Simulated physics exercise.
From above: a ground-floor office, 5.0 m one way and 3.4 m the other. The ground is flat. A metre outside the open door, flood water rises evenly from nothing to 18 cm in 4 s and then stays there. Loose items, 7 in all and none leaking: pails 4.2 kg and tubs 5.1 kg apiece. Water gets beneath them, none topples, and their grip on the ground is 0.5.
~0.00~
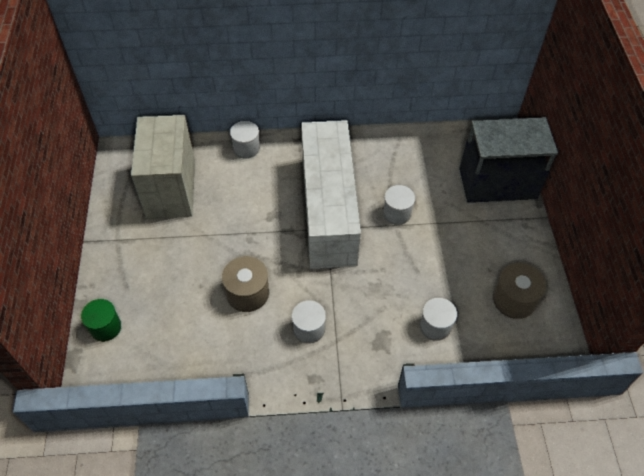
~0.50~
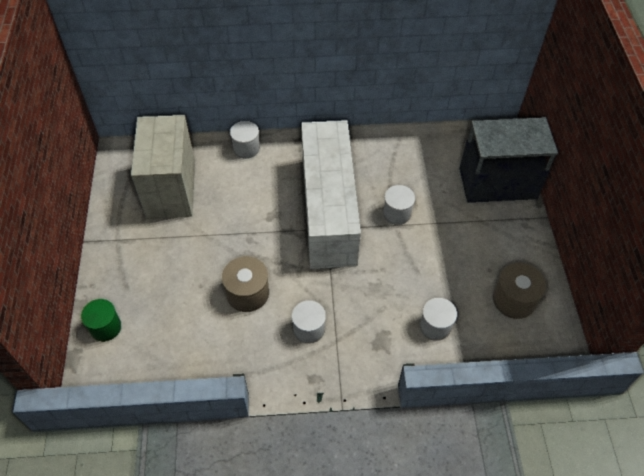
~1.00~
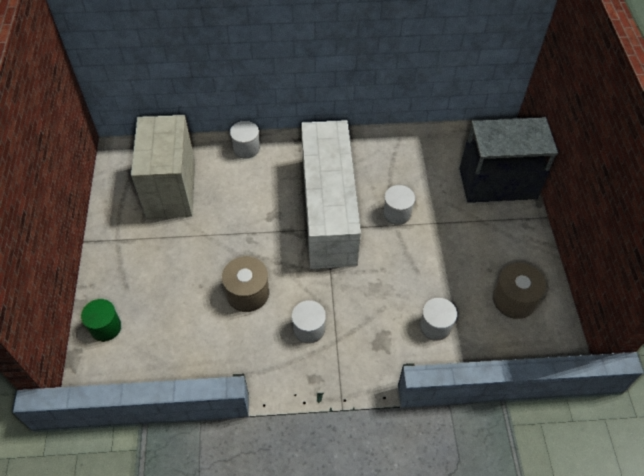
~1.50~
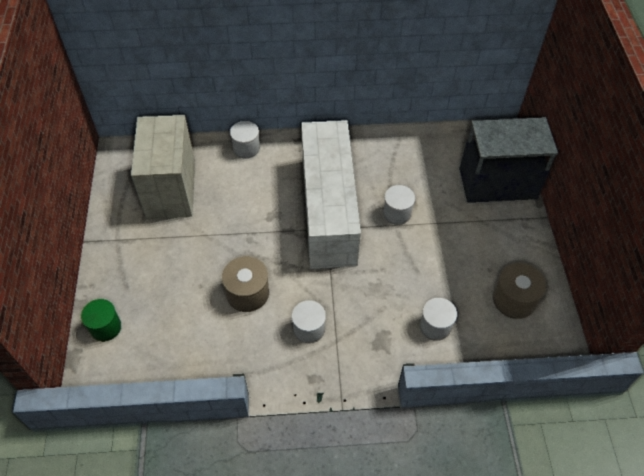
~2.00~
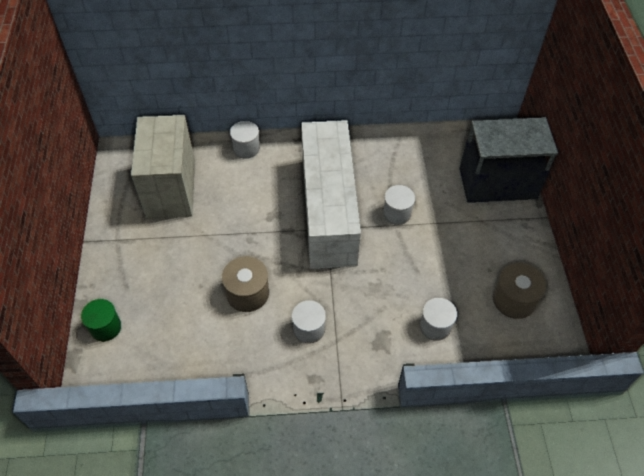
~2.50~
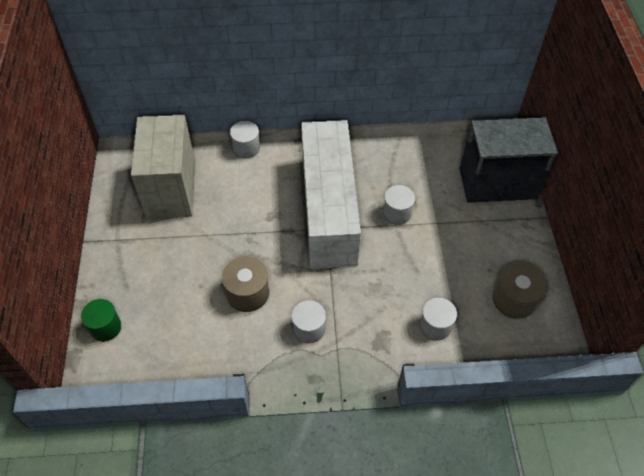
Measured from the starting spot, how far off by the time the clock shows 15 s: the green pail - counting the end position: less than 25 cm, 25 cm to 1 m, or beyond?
The green pail slides a little.
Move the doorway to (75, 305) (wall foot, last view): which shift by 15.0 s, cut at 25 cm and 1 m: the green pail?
In that case the green pail ends far away.
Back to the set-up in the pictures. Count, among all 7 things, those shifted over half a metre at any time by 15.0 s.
That makes 7.
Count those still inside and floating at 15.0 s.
At that moment 7.
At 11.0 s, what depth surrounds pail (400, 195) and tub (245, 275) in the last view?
About 10 and 5 cm.
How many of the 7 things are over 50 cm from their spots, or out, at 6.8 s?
2 of them.
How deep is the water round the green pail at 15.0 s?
Roughly 8 cm.
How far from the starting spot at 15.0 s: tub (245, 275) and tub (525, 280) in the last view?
In turn: 100 cm, 30 cm.
After 3.5 s the green pail is near (98, 313), 0.0 m from its start, aground; 0 afloat.
After 6.8 s the green pail is near (98, 313), 0.0 m from its start, aground; 3 afloat.
After 11.0 s the green pail is near (129, 342), 0.5 m from its start, afloat; 6 afloat.
After 15.0 s the green pail is near (122, 273), 0.5 m from its start, afloat; 7 afloat.
